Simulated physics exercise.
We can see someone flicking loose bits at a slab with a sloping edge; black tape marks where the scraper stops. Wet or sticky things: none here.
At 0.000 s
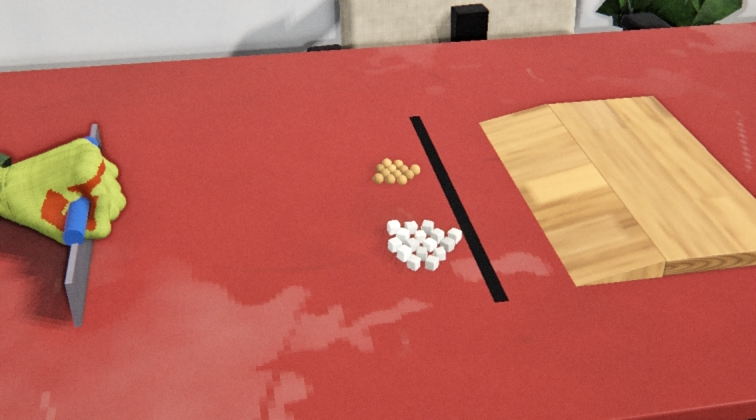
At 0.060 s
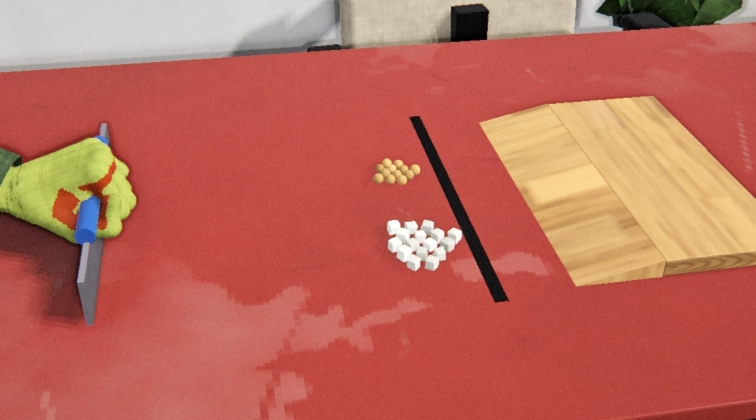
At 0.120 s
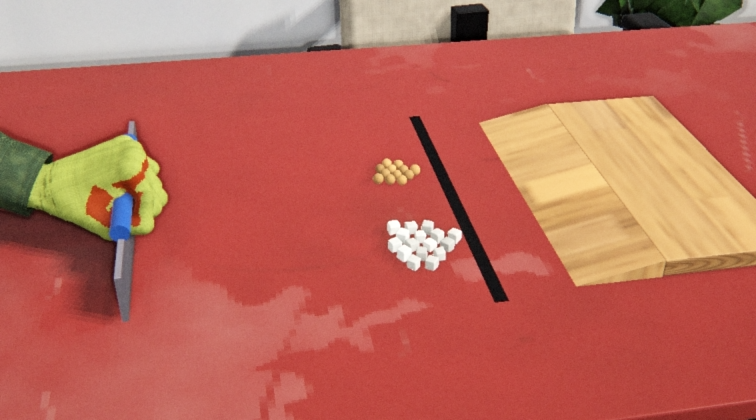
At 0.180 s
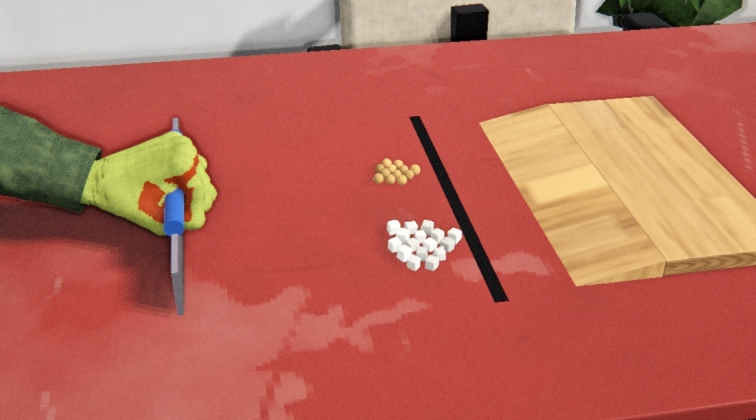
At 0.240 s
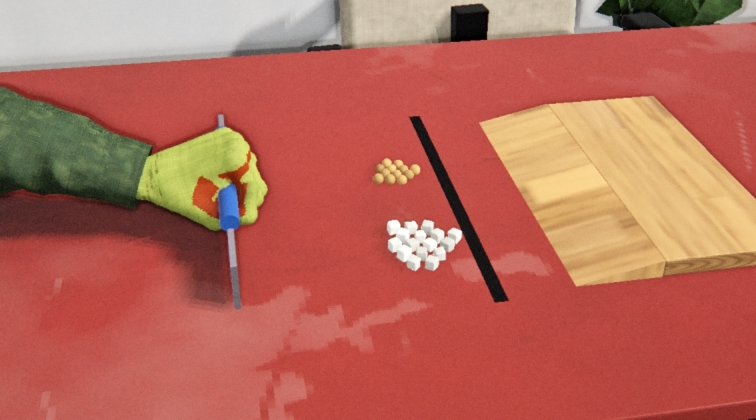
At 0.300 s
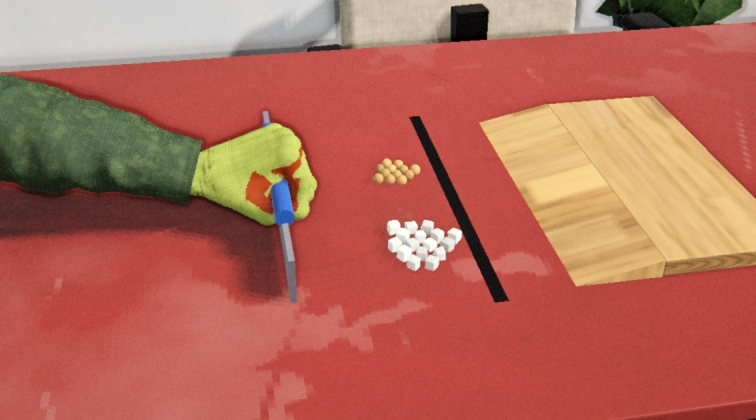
A gloved hand slid an upright scraper with a blue handle rightward across the red table, drawing near small tan balls and white cubes that sat still beside a black strip and wooden board.
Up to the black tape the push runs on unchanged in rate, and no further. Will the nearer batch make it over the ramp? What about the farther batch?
Result: The nearer batch stays short of the top; the farther batch makes it over, at least partly.
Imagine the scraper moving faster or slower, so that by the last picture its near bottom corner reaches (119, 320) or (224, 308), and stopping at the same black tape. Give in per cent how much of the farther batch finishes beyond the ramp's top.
0 % and 10 %.
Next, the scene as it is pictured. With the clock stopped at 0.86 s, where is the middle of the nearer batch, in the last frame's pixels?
(558, 233), roughly.
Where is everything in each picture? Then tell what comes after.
In the first frame, scraper near (75, 290), at rest; black tape near (418, 124); top of the ramp near (657, 248); nearer batch near (412, 245), a few sugar cubes; farther batch near (397, 175), a few round wooden beads.
In the second frame, scraper near (87, 289); farther batch near (397, 175).
In the third frame, scraper near (122, 285); nearer batch near (412, 245).
In the fourth frame, scraper near (178, 279); farther batch near (397, 175).
In the fifth frame, scraper near (234, 273); nearer batch near (412, 245).
In the sixth frame, scraper near (290, 268); black tape near (418, 124); top of the ramp near (657, 248); nearer batch near (412, 245); farther batch near (397, 175).
After 0.43 s, scraper still moving, near (386, 166); nearer batch the whole lot short of the ramp; farther batch the whole lot short of the ramp.
After 0.58 s, scraper stopped at the black tape; nearer batch a little on the ramp, all but a few short of the ramp; farther batch a little on the ramp, all but a few short of the ramp.
After 0.86 s, scraper stopped at the black tape; nearer batch near two thirds on the ramp, near a third short of the ramp; farther batch near two thirds past the top, near a third on the ramp.
In the end (1.8 s), scraper stopped at the black tape; nearer batch none at all past the top, near half on the ramp, near half short of the ramp; farther batch the bulk past the top, near a quarter short of the ramp.
